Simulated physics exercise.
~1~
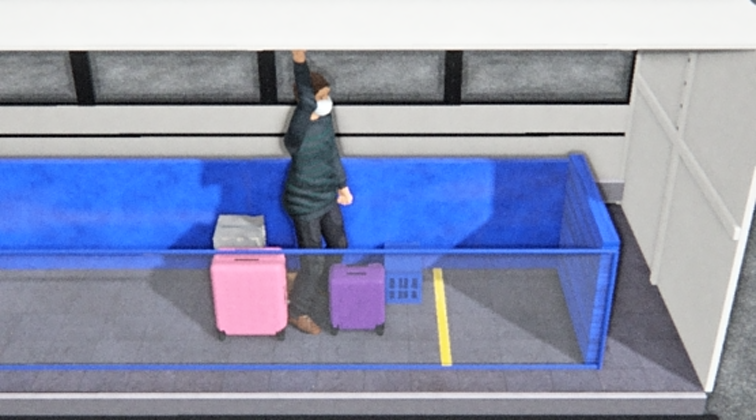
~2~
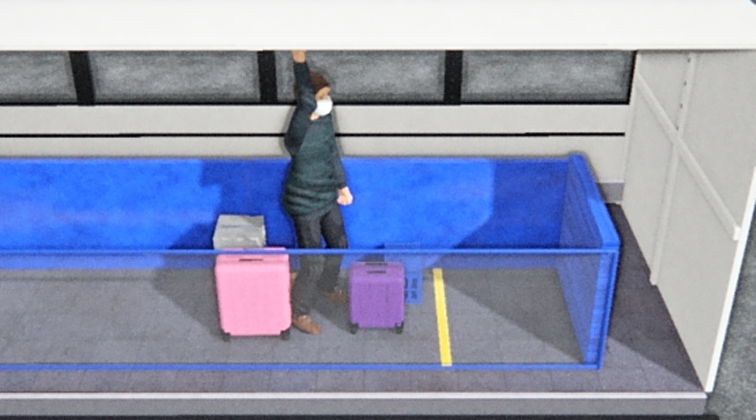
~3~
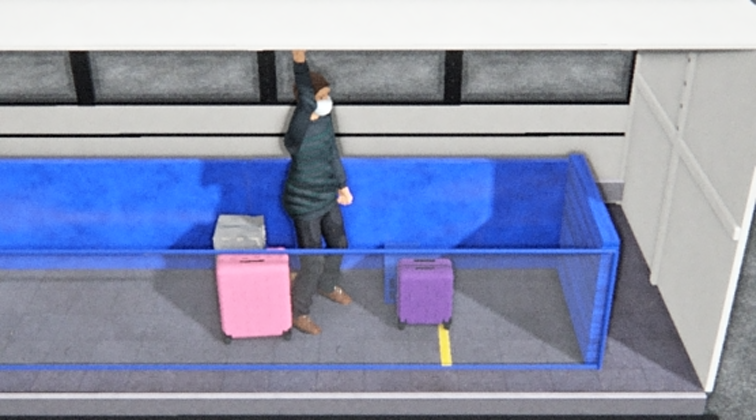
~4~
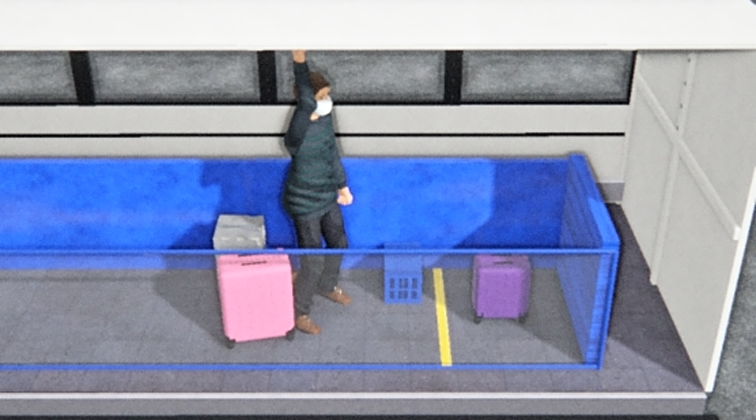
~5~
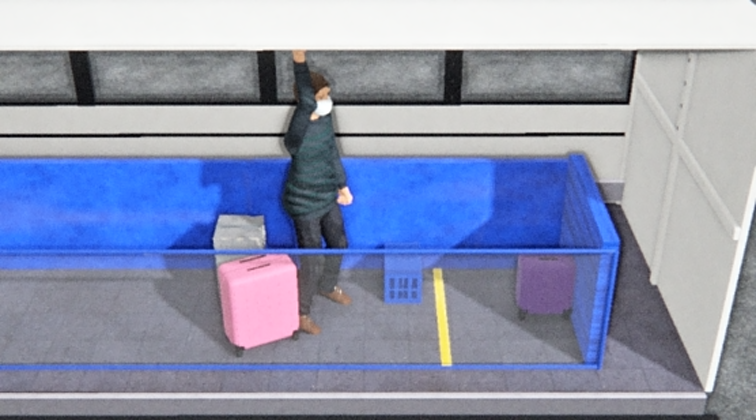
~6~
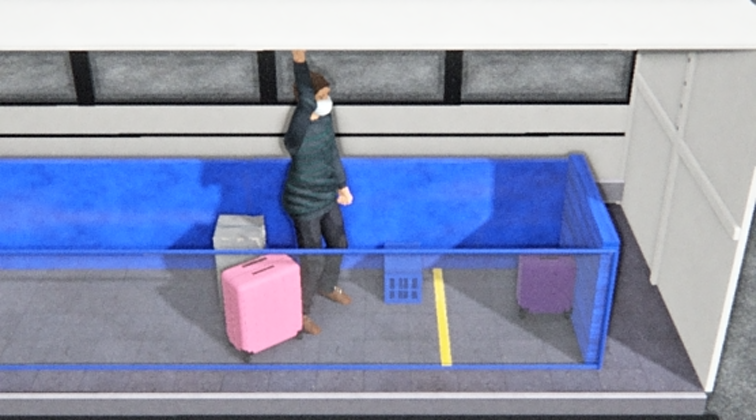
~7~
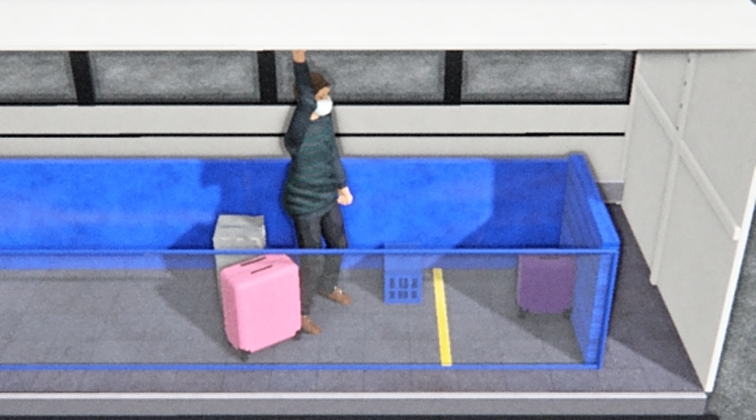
In a tram bay, a purple case rolls right past the yellow line, the pink one staying short.
